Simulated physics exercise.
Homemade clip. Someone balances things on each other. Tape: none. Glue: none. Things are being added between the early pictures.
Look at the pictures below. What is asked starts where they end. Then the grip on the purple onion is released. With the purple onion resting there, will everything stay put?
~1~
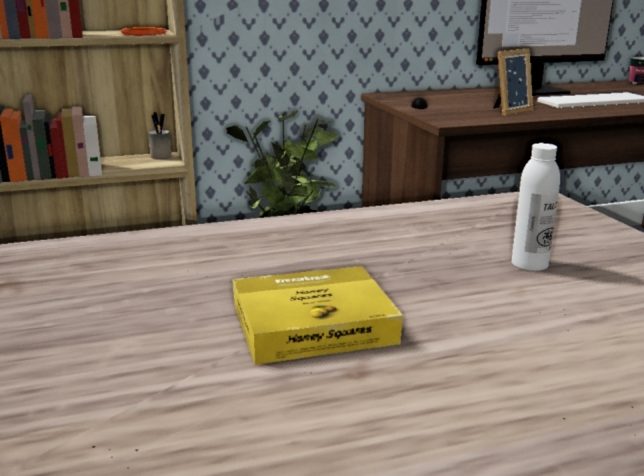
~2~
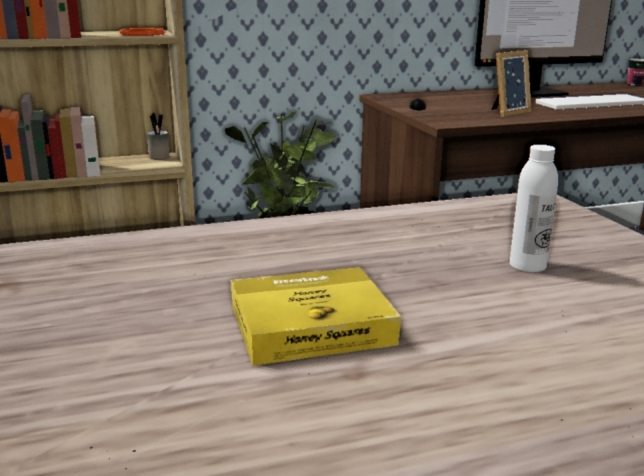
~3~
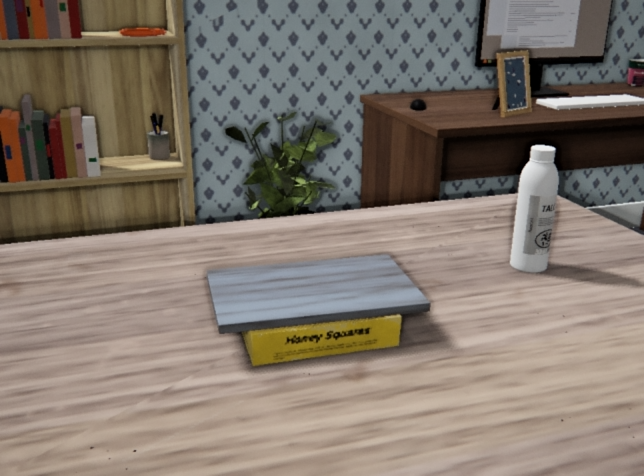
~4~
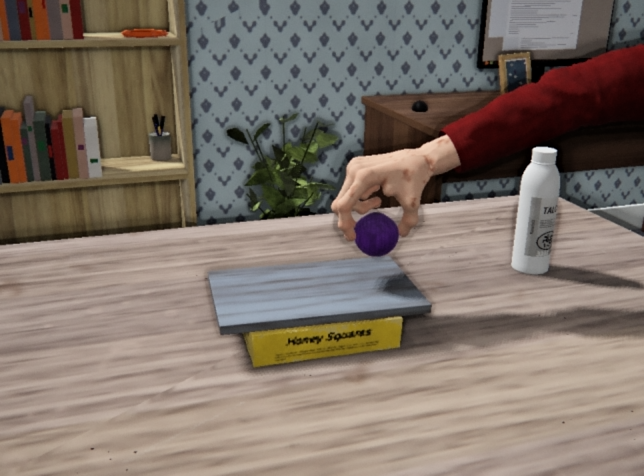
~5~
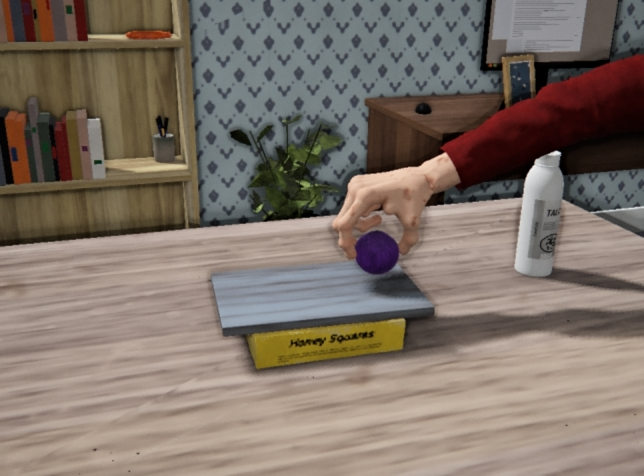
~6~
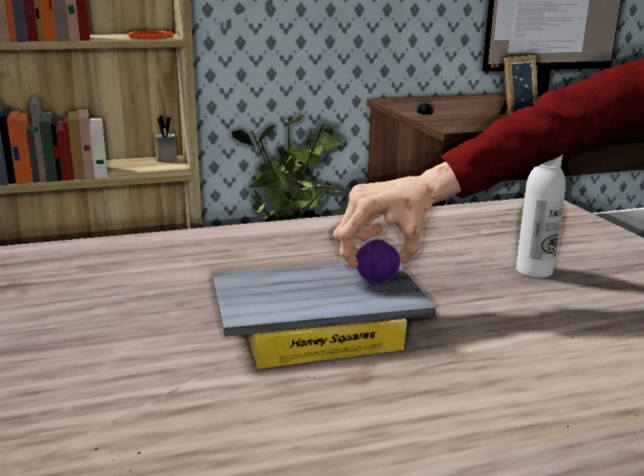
Most likely the pile will bear the load.
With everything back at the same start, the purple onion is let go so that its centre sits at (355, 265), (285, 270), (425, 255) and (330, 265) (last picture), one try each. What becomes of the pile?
Going through the four cases in order, the pile stands firm, then stands firm, then tumbles down, and finally stands firm.
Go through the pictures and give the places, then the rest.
In the first picture, the last thing is not in view yet; yellow packet (313, 311).
In the second picture, the last thing is not in view yet; white bottle (535, 209).
In the third picture, the last thing is not in view yet; grey board (313, 290).
In the fourth picture, still above its spot; purple onion (376, 234).
In the fifth picture, still above its spot; purple onion (377, 252); white bottle (540, 213).
In the sixth picture, set down, still held; purple onion (378, 261); grey board (319, 293).
Then, 0.60 s past the last view, nothing moves.
Then, 1.60 s past the last view, purple onion resting near (378, 261).
Finally, all 4 still in place. Final places as the last picture's camera would see them, purple onion near (378, 261). The pile keeps its balance.
